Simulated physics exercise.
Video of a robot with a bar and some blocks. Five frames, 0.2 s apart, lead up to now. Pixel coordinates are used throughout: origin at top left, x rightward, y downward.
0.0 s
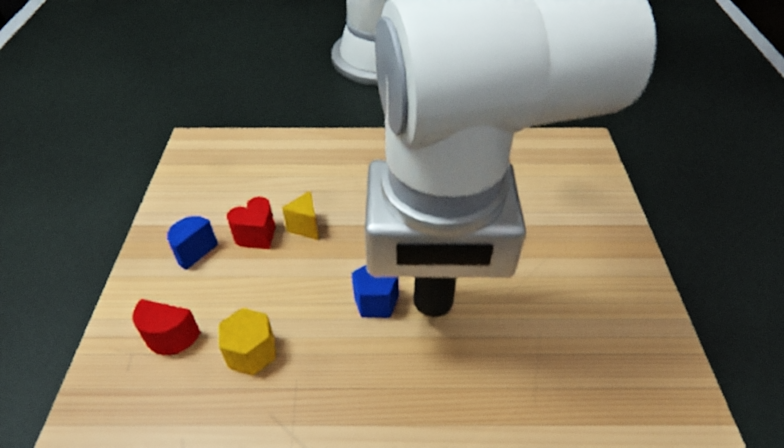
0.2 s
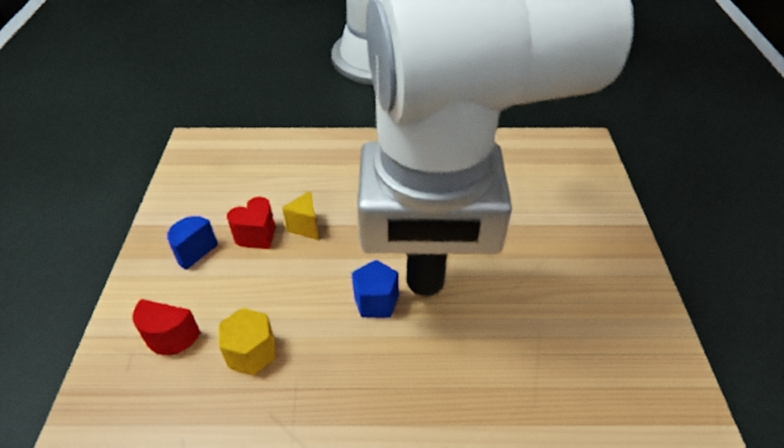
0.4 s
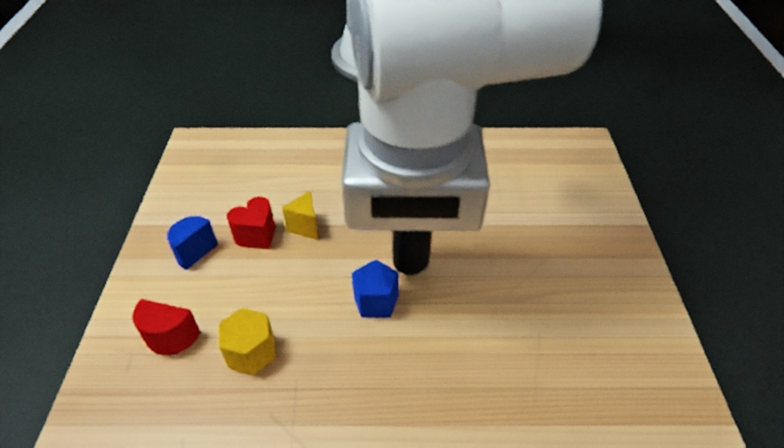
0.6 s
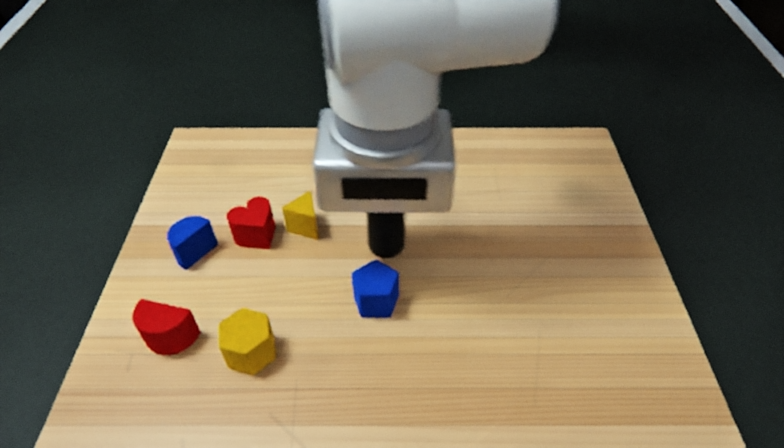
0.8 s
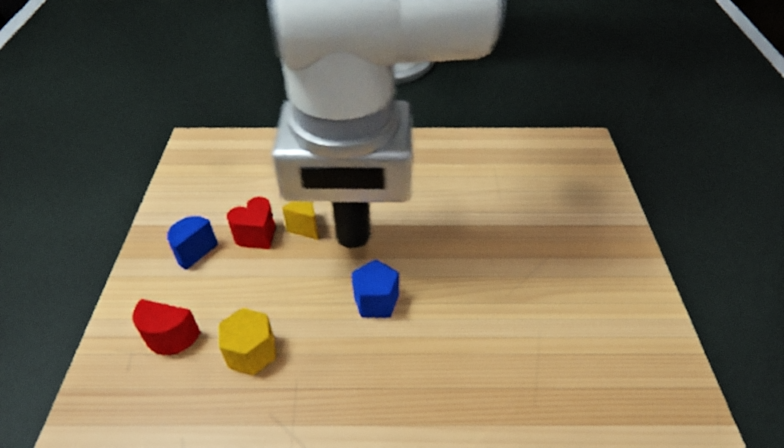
On a wooden board, a robot arm moves its black bar up and left past still blocks.
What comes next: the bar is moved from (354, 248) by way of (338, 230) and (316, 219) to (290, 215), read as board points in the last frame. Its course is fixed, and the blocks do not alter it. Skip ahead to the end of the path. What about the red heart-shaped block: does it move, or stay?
Well, the red heart-shaped block shifts from its place.
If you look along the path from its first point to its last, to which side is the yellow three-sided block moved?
It's going to go left.
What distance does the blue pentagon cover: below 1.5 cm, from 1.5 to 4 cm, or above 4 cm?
My estimate: Under 1.5 cm.
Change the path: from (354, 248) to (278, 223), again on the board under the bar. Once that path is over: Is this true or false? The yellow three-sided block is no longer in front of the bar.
Verdict: False.
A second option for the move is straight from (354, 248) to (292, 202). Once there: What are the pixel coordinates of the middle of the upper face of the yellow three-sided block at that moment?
The answer is (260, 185).
What follows on the original path. Halfway along, bar at (325, 211); yellow three-sided block at (295, 203).
At the end, bar at (288, 203); blue D-shaped block at (182, 230); red heart-shaped block at (226, 212), turned 50° anticlockwise; yellow three-sided block at (256, 195); blue pentagon still.
